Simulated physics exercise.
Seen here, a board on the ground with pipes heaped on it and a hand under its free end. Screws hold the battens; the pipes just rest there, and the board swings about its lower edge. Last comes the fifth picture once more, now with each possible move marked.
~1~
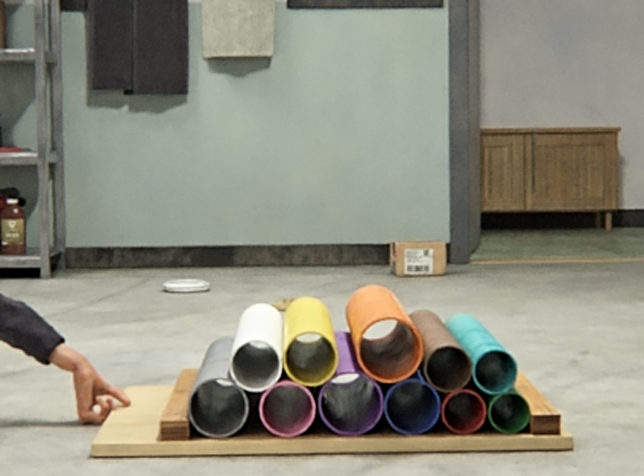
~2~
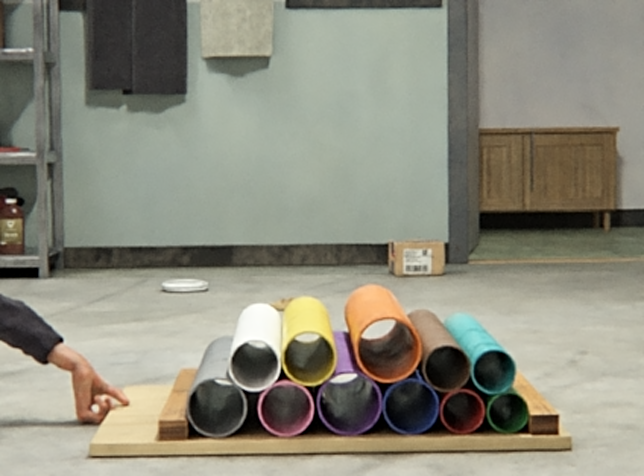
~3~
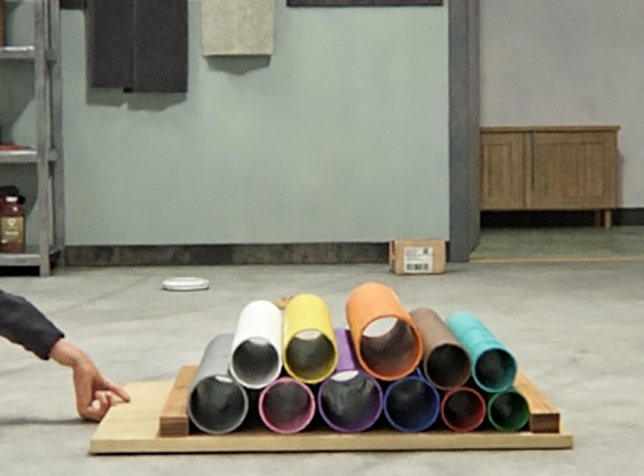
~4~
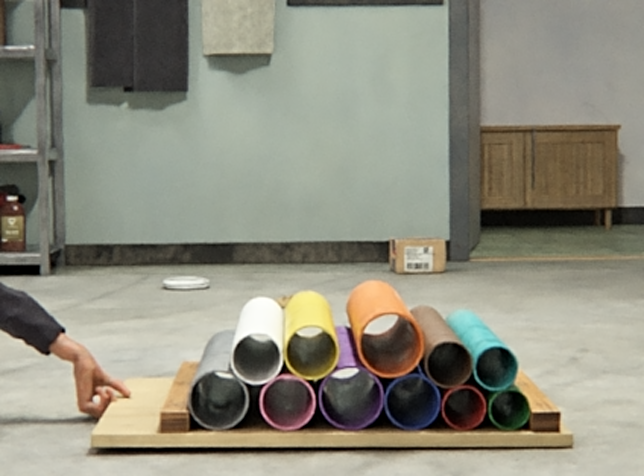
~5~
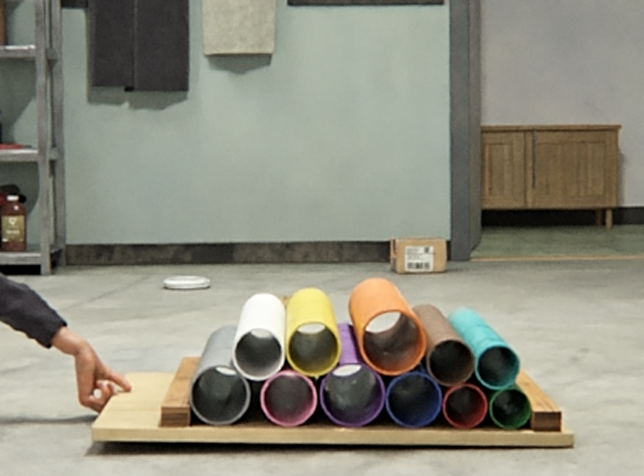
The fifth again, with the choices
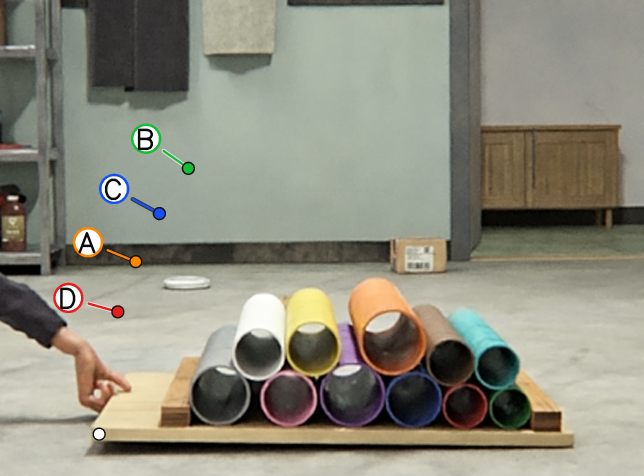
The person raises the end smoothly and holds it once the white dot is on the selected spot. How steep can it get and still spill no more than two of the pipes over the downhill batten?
Raise it to D.
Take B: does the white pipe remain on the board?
The white pipe: No.
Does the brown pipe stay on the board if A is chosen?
The brown pipe: No.
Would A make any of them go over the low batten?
At A: Yes.
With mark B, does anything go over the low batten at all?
Yes, at B.
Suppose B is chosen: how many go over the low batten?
The count is five.
On the marked copy, A at (136, 262); B at (188, 168); C at (159, 214); D at (118, 312); the white dot at (99, 434).
Taking D. A third of the way, board at 13°.
Two thirds of the way, board at 17°.
When it is over, board at 17°, one over the low batten (turquoise).
As for the rest, A three over the low batten (brown, orange, turquoise); B five over the low batten; C three over the low batten (brown, orange, turquoise).
